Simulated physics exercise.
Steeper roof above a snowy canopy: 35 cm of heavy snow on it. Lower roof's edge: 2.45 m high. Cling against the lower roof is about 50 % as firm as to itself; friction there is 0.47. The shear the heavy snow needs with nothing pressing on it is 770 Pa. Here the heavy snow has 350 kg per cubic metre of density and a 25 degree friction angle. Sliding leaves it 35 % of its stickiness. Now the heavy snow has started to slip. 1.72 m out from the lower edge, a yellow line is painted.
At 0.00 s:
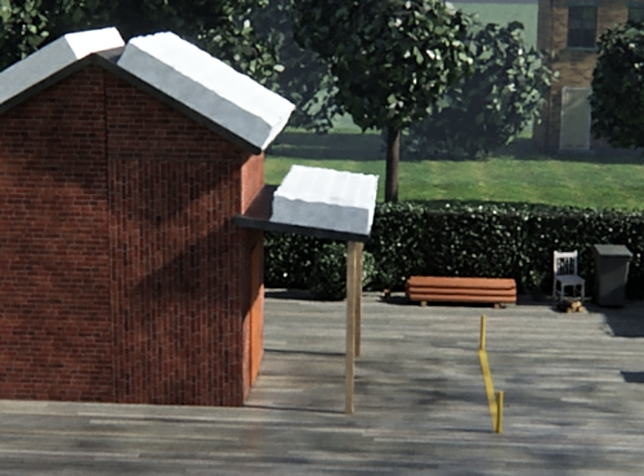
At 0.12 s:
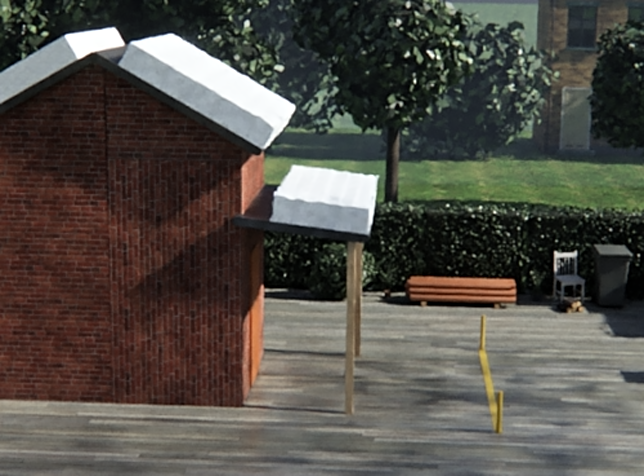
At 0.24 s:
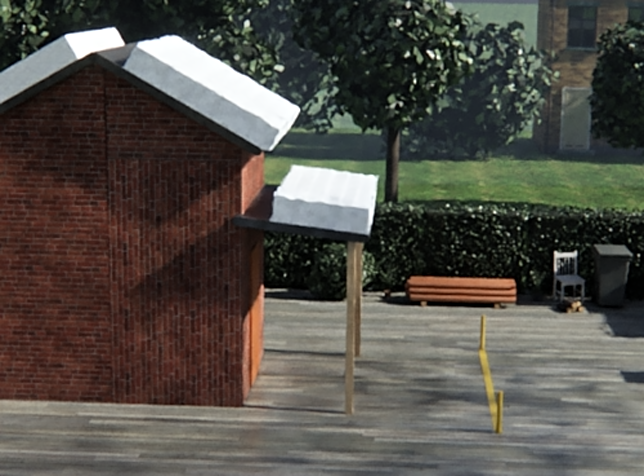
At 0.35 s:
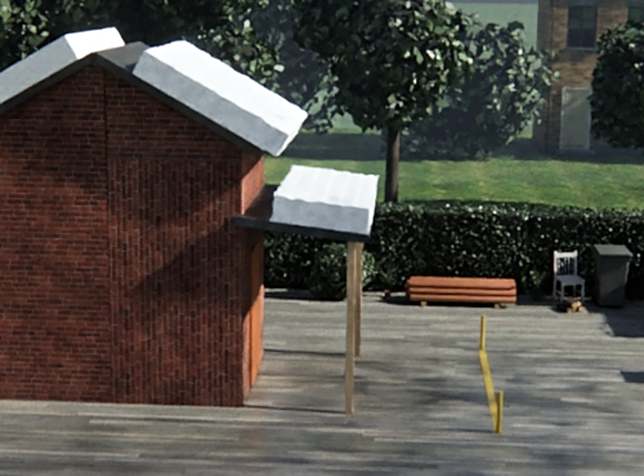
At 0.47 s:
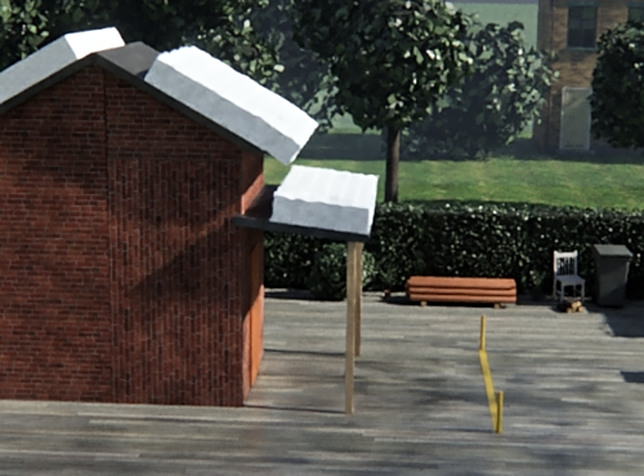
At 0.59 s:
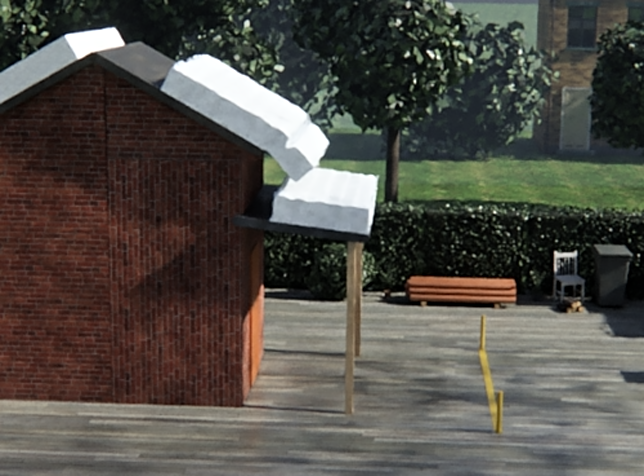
On a small brick building beside a boarded yard, a thick slab of snow slid slowly down the right side of the upper roof, pushed out past its edge above a snowy canopy, and began cracking.
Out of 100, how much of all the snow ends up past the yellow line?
About 19 %.
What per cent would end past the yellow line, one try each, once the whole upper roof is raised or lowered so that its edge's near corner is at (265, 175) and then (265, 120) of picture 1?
The first try gives about 2 % and the second about 40 %.
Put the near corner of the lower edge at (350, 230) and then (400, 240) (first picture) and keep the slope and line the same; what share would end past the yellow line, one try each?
30 %, then 10 %.
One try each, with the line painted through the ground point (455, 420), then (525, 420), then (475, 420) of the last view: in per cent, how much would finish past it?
In order, some 35, 12 and 25 percent would end past it.
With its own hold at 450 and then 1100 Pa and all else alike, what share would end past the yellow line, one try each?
First 30 %, second 14 %.
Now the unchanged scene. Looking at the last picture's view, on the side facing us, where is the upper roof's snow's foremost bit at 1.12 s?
Near (391, 207), I'd say.
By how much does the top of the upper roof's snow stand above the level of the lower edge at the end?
Roughly 0.6 m.
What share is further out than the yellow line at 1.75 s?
Around 1 percent of it.
By 1.12 s, none is below the lower edge and 0 % is past the line.
By 1.75 s, 43 % is below the lower edge and 1 % is past the line.
By 2.37 s, 60 % is below the lower edge and 19 % is past the line.
By 3.00 s, 60 % is below the lower edge and 19 % is past the line.
By 3.70 s, at the end, 60 % is below the lower edge and 19 % is past the line.
